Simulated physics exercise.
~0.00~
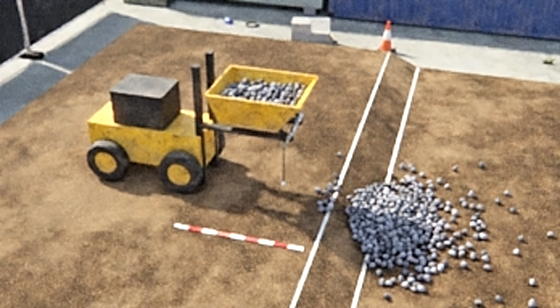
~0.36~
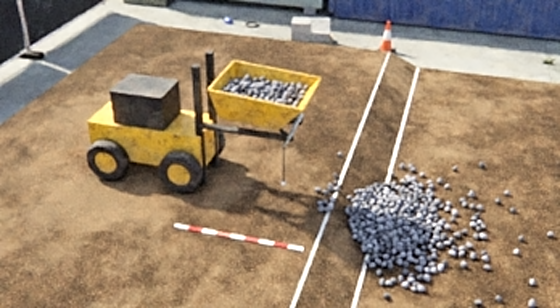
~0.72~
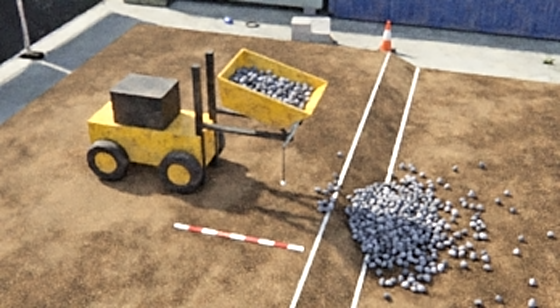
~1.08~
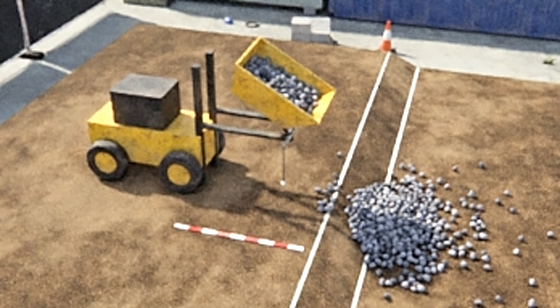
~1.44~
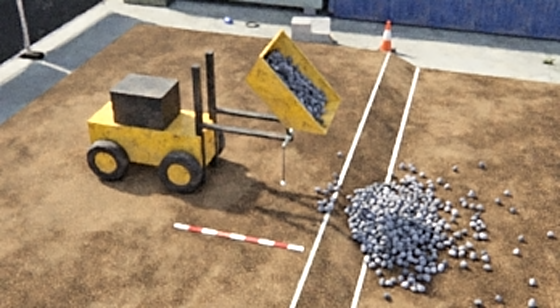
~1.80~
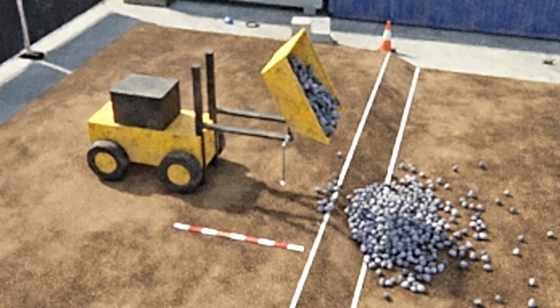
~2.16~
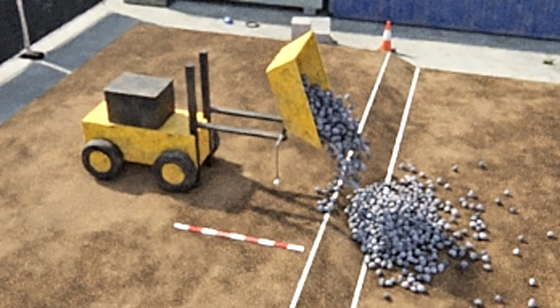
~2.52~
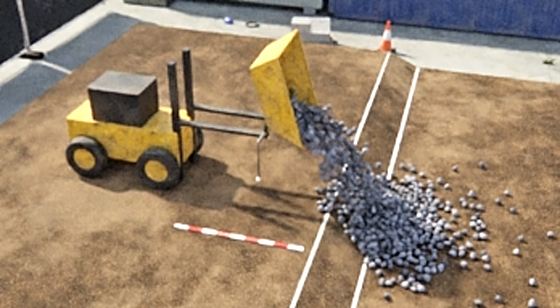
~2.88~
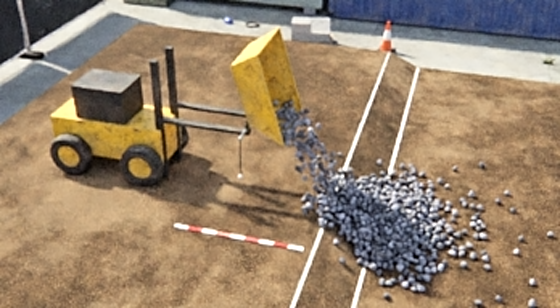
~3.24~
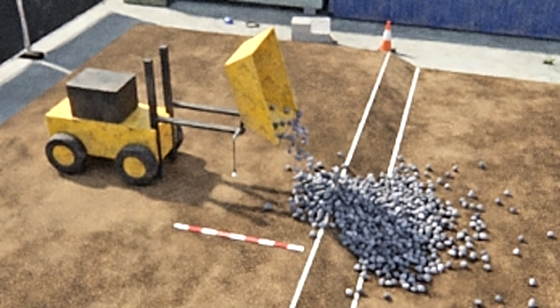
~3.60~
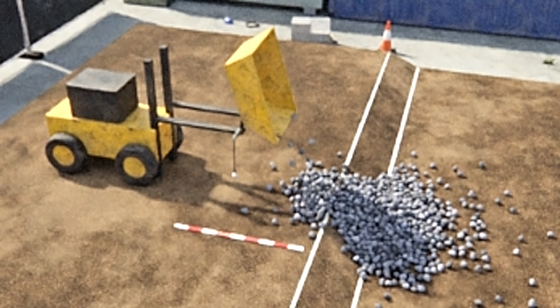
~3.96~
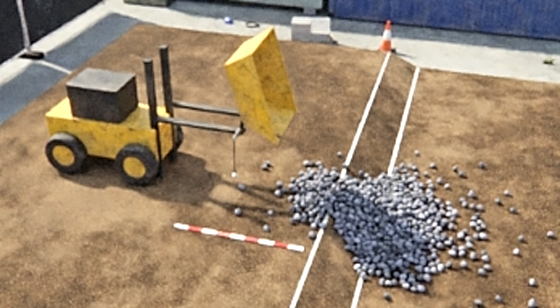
Yellow forklift tipping a skip of grey stones onto an existing pile across white lines, backing away left, skip ending empty.
